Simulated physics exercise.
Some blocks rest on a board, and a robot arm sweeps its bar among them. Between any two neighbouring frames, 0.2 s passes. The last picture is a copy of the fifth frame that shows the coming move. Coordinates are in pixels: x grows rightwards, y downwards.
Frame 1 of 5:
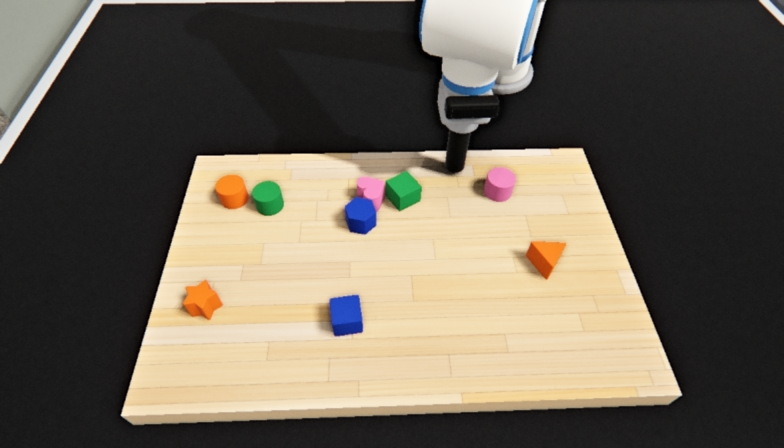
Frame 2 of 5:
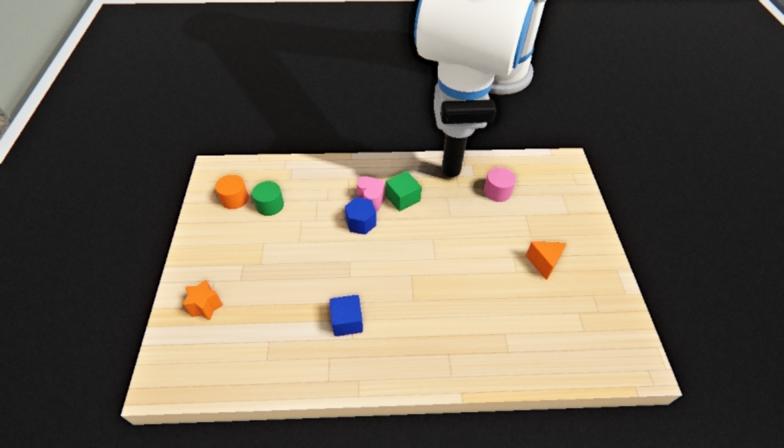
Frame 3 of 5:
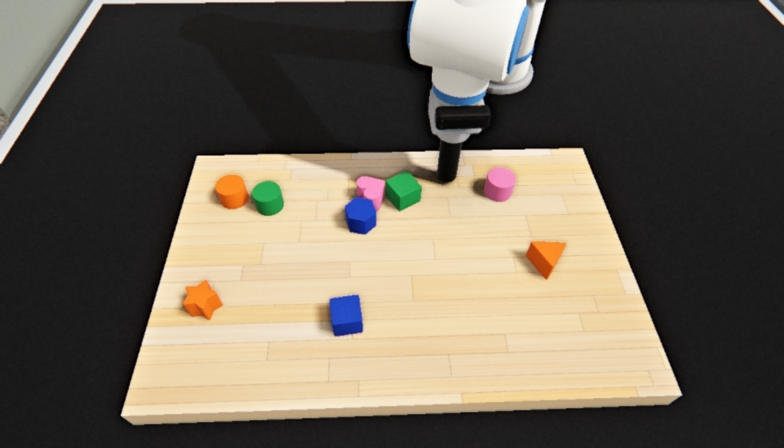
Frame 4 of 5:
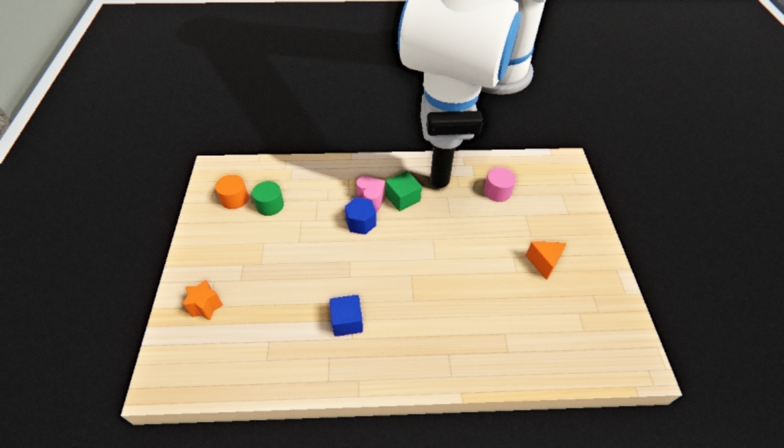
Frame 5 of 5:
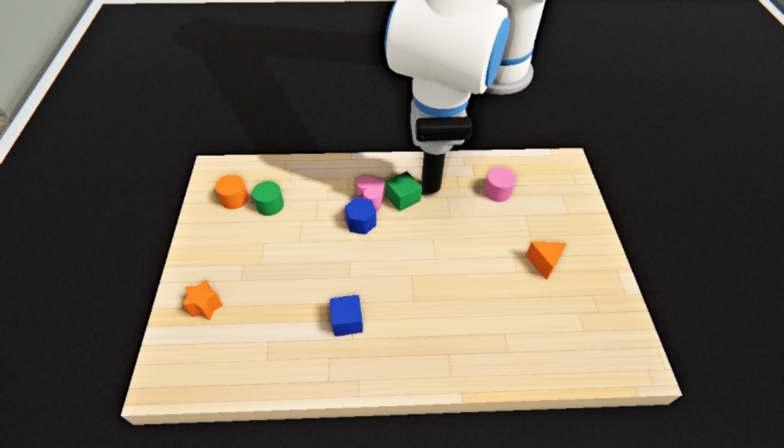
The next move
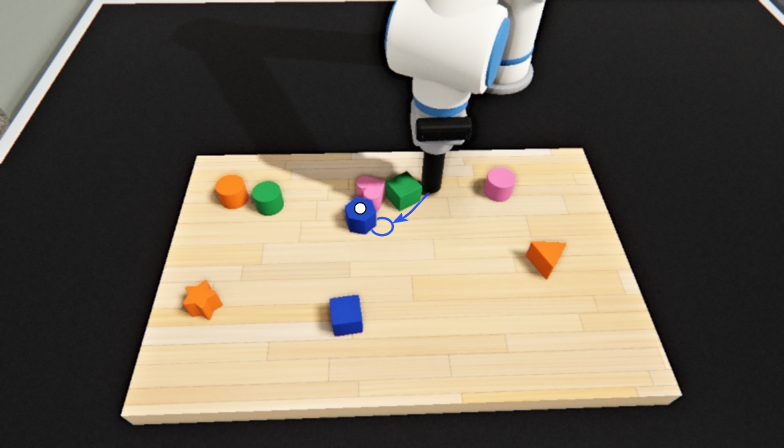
Robot arm lowering its black bar slowly leftward across a wooden board toward a green block, while the coloured blocks stay still.
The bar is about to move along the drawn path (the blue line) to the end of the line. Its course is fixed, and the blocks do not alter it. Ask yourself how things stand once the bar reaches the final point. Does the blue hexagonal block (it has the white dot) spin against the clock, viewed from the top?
Yes, I think so.
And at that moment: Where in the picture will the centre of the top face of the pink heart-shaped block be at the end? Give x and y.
Located at (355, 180).
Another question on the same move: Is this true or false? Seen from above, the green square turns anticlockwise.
The claim does not hold.
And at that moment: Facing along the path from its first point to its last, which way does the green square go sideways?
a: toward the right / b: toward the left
I'll go with a - toward the right.
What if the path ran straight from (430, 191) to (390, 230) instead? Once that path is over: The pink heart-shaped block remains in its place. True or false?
That is false.
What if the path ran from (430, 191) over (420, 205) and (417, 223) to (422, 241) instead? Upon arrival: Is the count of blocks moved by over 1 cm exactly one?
That would be a yes.
Drawn move, from (430, 191) via (418, 205) and (403, 218), ending at (382, 226); the dot is on the blue hexagonal block.
What follows on the original path. One third of the way, bar (418, 200); green square (394, 187), turned 40° clockwise.
Two thirds of the way, bar (402, 214); pink heart-shaped block (360, 184), turned 25° clockwise; green square (382, 194), turned 70° clockwise.
At the end, bar (382, 222); blue hexagonal block (353, 211), turned 20° anticlockwise; pink heart-shaped block (355, 180), turned 40° clockwise; green square (373, 193), turned 90° clockwise.
